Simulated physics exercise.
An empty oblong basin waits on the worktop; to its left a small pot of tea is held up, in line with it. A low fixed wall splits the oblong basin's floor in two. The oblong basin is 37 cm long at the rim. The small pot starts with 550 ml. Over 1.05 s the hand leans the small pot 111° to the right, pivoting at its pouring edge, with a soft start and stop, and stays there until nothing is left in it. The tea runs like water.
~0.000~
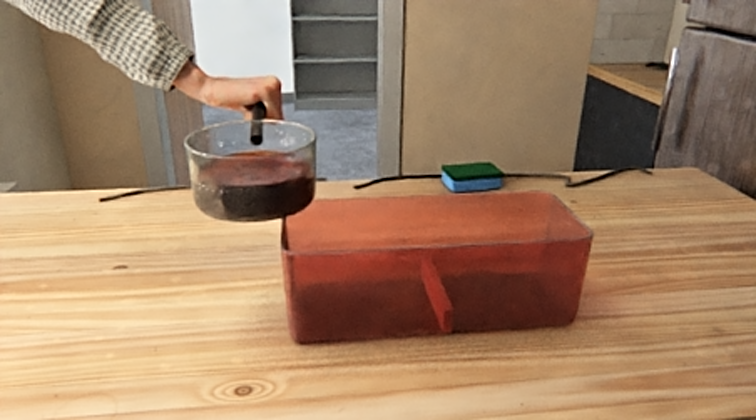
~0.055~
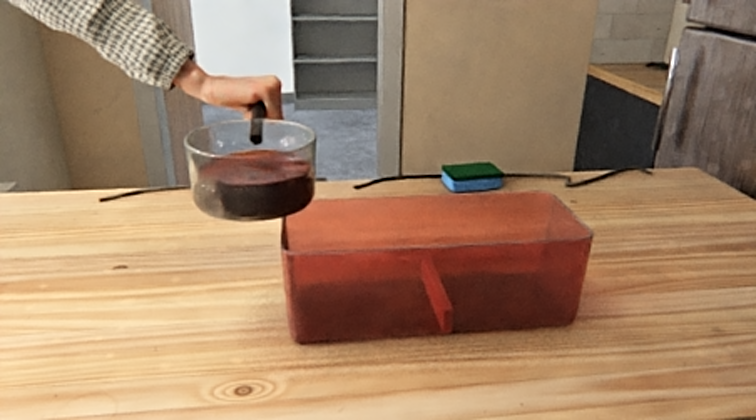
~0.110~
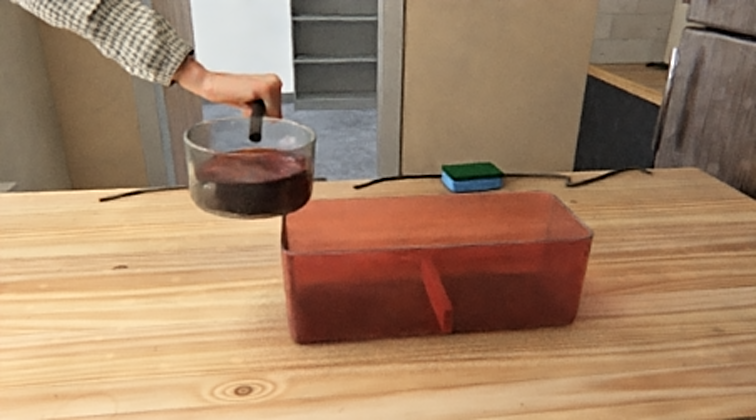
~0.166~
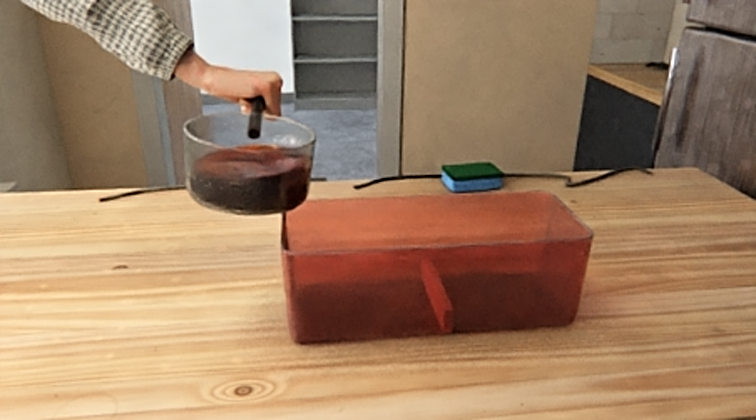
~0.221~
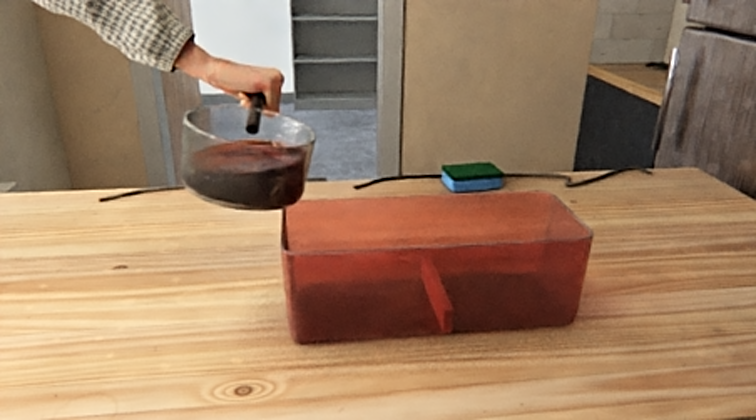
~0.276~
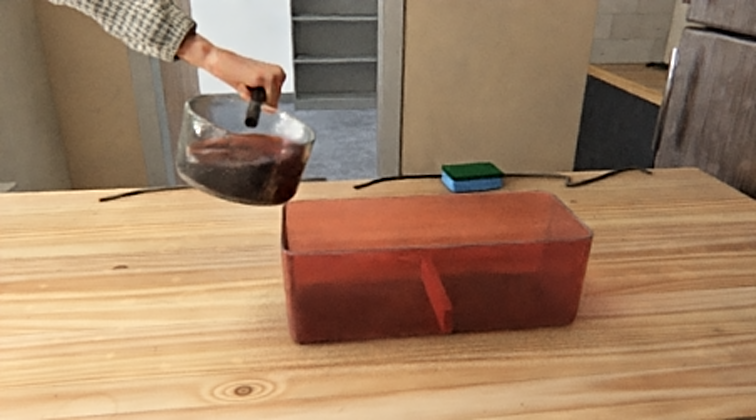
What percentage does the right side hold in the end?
About 8 per cent.
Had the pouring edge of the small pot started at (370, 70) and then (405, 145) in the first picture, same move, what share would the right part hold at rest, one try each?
First 85, then 90 per cent.
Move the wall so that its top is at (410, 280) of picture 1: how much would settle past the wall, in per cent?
Then about 25 per cent.
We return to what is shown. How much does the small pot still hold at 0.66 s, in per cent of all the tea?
Some 64 per cent.
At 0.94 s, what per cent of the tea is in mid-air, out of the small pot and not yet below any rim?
Some 20 per cent.
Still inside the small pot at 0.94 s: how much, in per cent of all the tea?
Some 10 per cent.
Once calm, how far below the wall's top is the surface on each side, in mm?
Left about 14 mm, right about 32 mm.
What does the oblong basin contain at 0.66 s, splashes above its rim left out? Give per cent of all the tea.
About 2 per cent.
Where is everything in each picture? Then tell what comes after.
In the first frame, it leans 0°; its right rim is at (315, 137); the tea meets the walls at (195, 170) and (313, 166); the oblong basin's rim runs from (283, 227) to (572, 214); the wall's top is at (436, 281).
In the second frame, it leans 1°; its right rim is at (315, 137); the tea meets the walls at (194, 169) and (312, 164).
In the third frame, it leans 3°; its right rim is at (315, 137); the tea meets the walls at (193, 168) and (311, 161).
In the fourth frame, it leans 7°; its right rim is at (314, 138); the tea meets the walls at (190, 164) and (310, 158).
In the fifth frame, it leans 12°; its right rim is at (314, 138); the tea meets the walls at (187, 157) and (308, 154).
In the sixth frame, it leans 18°; its right rim is at (314, 138); the tea meets the walls at (182, 149) and (307, 149).
By 0.66 s the tilt is 77° and 64 per cent is still to pour, 2 is left of the wall and 0 right of it.
By 0.94 s the tilt is 108° and 10 per cent is still to pour, 67 is left of the wall and 3 right of it.
By 1.23 s the tilt is 111° and 0 per cent is still to pour, 90 is left of the wall and 8 right of it.
By 1.55 s the tilt is 111° and 0 per cent is still to pour, 90 is left of the wall and 8 right of it.
At rest 90 per cent lies left of the wall, 8 right of it and 1 outside.
